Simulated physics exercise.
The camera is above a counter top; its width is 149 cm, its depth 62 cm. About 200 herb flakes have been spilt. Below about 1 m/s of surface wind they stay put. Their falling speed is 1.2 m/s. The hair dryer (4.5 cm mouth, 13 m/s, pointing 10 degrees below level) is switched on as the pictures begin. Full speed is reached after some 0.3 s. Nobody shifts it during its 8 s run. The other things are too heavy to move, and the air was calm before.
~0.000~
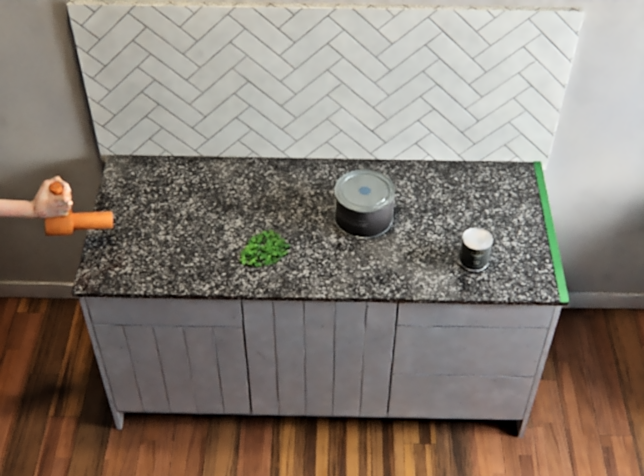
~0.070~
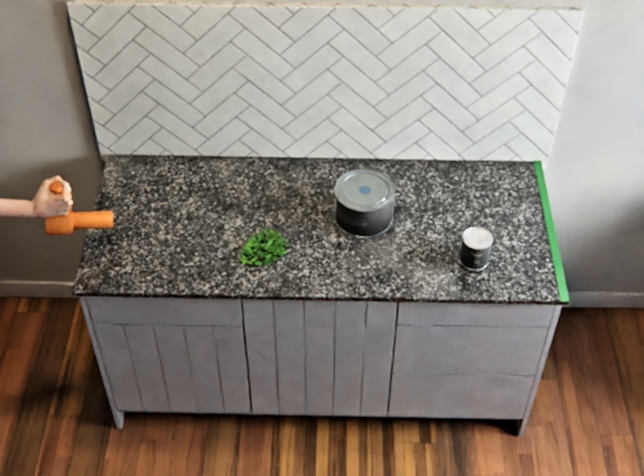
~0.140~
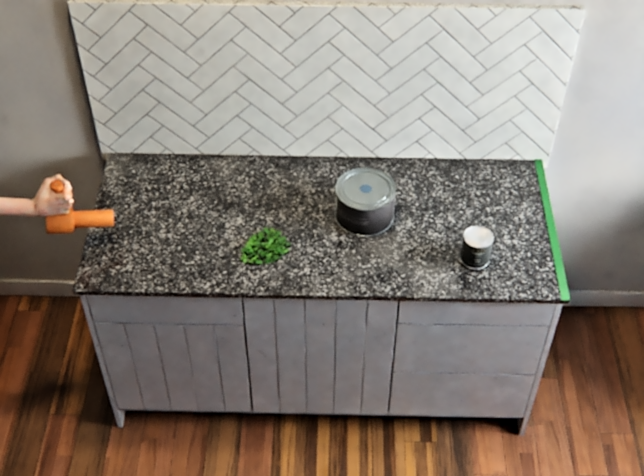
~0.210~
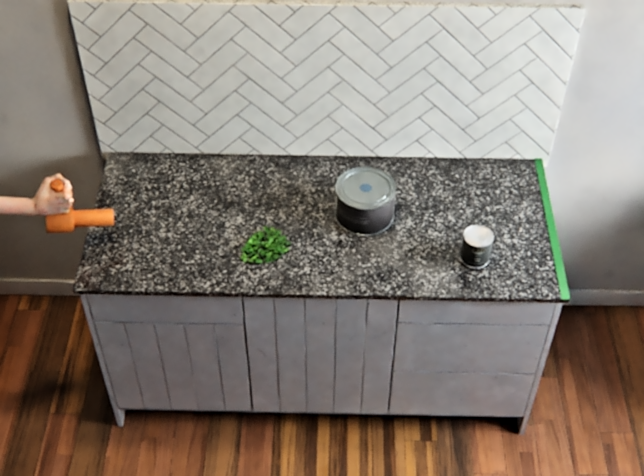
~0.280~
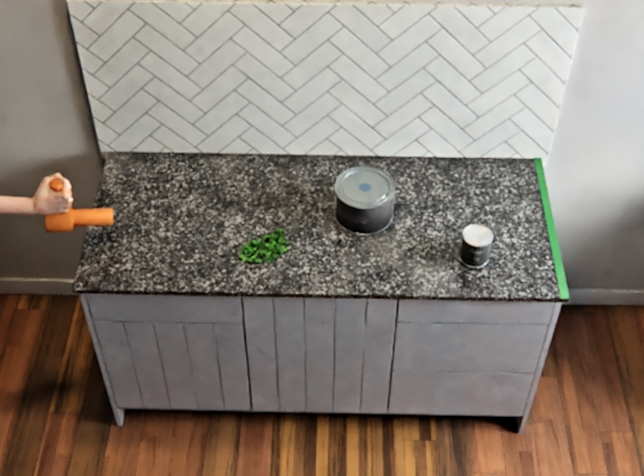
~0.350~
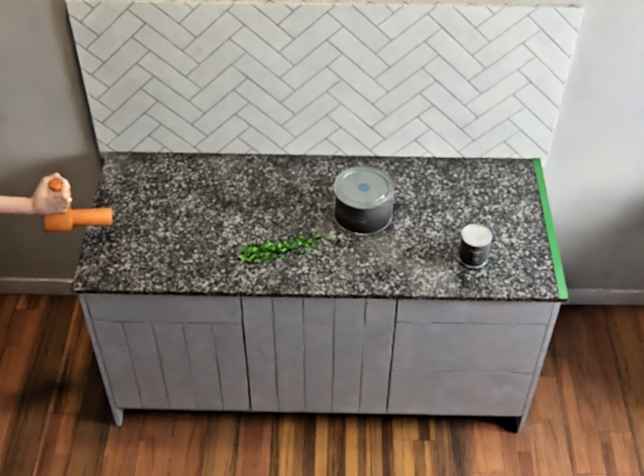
The clip opens on a speckled counter top with a pile of green herb flakes, a large tin and a smaller tin, while a hand at the left holds an orange hair dryer. At first the flakes lie still, then the pile thins and some flakes slide rightward, stretching into a streak.
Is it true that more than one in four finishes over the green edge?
As for a quarter going over the green edge: No.
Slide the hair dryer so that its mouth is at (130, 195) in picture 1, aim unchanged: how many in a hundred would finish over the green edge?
In that case some 0 per cent.
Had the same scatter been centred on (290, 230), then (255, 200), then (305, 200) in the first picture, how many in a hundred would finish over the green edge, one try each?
In that order: 15 %, 100 %, 100 %.
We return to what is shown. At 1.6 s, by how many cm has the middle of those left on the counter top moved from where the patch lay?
About 60 cm.
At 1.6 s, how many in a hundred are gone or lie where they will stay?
About 10 %.
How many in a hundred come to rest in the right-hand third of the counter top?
About 40 %.
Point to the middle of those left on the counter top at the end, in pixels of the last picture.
Near (509, 291).
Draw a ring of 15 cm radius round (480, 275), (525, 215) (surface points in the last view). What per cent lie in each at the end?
In turn about 25 %, 0 %.
After 1.6 s, 92 % are on the move or not yet settled, 0 % are over the green edge; the middle of those still in play is near (456, 284).
After 2.6 s, 66 % are on the move or not yet settled, 1 % are over the green edge; the middle of those still in play is near (479, 291).
After 4.4 s, 46 % are on the move or not yet settled, 4 % are over the green edge; the middle of those still in play is near (497, 290).
After 8.0 s, at the end, 5 % are over the green edge; the middle of those still in play is near (509, 291).
